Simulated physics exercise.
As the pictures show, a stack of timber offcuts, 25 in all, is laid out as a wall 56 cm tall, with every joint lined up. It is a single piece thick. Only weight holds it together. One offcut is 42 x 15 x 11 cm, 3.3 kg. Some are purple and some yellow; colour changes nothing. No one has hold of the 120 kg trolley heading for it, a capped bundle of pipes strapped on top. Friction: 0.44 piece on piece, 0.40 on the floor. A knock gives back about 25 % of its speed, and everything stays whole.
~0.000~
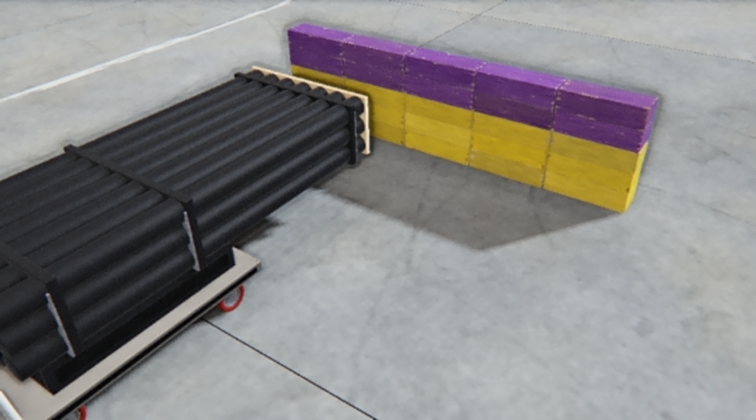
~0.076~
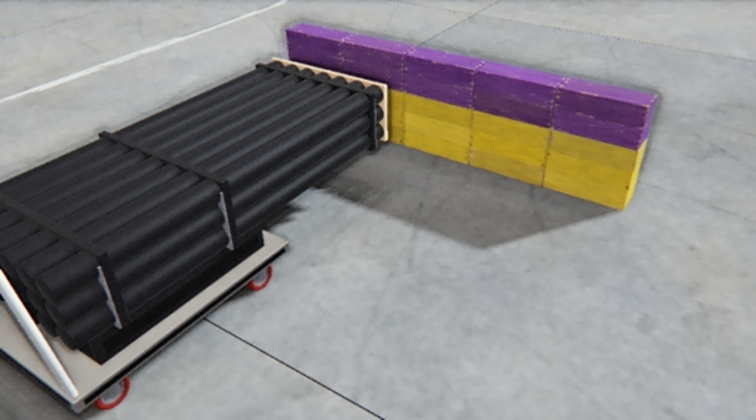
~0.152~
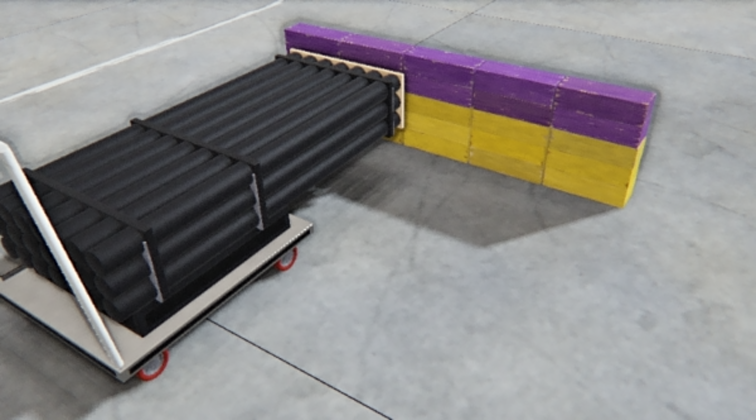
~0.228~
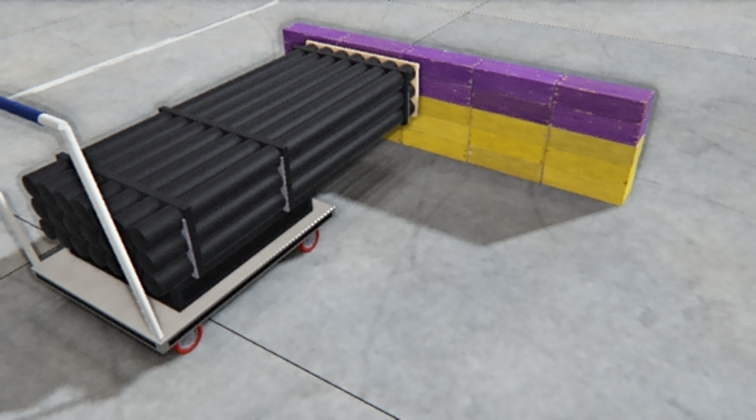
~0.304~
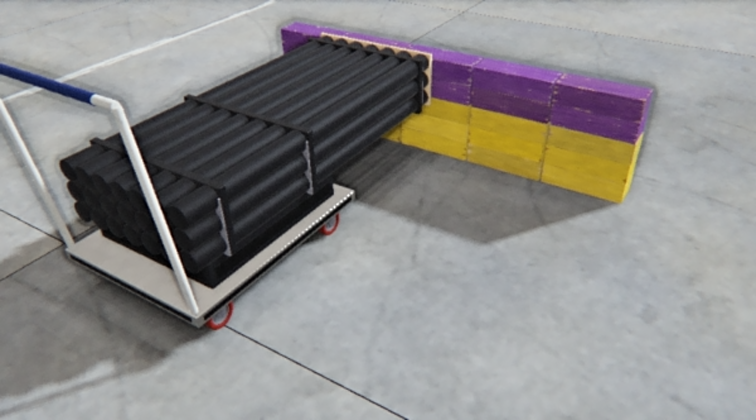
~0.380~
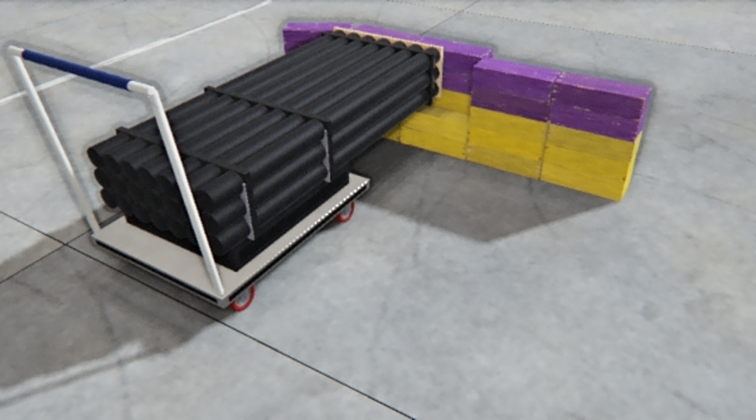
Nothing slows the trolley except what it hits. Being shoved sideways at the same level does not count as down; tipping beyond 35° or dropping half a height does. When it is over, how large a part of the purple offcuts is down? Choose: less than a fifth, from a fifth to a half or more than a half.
The part is more than a half.
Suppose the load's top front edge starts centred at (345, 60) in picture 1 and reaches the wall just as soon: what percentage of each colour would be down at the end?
Then yellow 40, purple 60 per cent.
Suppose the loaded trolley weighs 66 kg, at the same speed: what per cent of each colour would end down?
In that case yellow 30, purple 60 per cent.
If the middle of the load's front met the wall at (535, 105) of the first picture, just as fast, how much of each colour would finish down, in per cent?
In that case yellow 40, purple 60 per cent.
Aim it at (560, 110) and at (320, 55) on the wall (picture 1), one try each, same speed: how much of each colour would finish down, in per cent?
Yellow 20 then 20, purple 40 then 40 per cent.
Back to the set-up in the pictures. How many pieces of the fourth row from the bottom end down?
3 from that row.
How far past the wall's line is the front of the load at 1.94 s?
Some 165 cm beyond.
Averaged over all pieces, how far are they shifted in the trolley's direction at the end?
Some 45 cm on average.
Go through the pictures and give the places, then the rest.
In the first picture (we follow the side turned to the camera; the camera moves round a little), load (361, 119) 62 cm short of the wall; top purple offcut (314, 44); top yellow offcut (437, 111); no piece has moved.
In the second picture, load (380, 107) 47 cm short of the wall; top purple offcut (313, 44).
In the third picture, load (397, 95) 32 cm short of the wall; top purple offcut (311, 44).
In the fourth picture, load (412, 84) 17 cm short of the wall.
In the fifth picture, load (426, 73) 21 mm short of the wall.
In the sixth picture, load (437, 66) 10 cm into the wall's line; top yellow offcut (444, 99) tipped 4°; 10 stirred so far.
Around 0.50 s, load 27 cm past the wall's line, still rolling; 4 of the 10 purple offcuts down (6 of 25 in all colours); top purple offcut tipped 13°; top yellow offcut tipped 16°, 10 cm lower.
Around 0.76 s, load 64 cm past the wall's line, still rolling; 6 of the 10 purple offcuts down (9 of 25 in all colours); top purple offcut tipped 32°, 29 cm lower; top yellow offcut tipped 4°, 22 cm lower.
Around 1.16 s, load 1.12 m past the wall's line, still rolling; 6 of the 10 purple offcuts down (11 of 25 in all colours); top purple offcut on its side; top yellow offcut 22 cm lower.
Around 1.94 s, load 1.67 m past the wall's line, still rolling; 6 of the 10 purple offcuts down (11 of 25 in all colours); top purple offcut on its side; top yellow offcut 22 cm lower.
Finally (3.0 s), load 1.71 m past the wall's line, stopped; 6 of the 10 purple offcuts down (11 of 25 in all colours); top purple offcut on its side; top yellow offcut 22 cm lower. That is 60 per cent. Seen by the last camera, middles, top purple offcut near (390, 53), top yellow offcut near (529, 81).
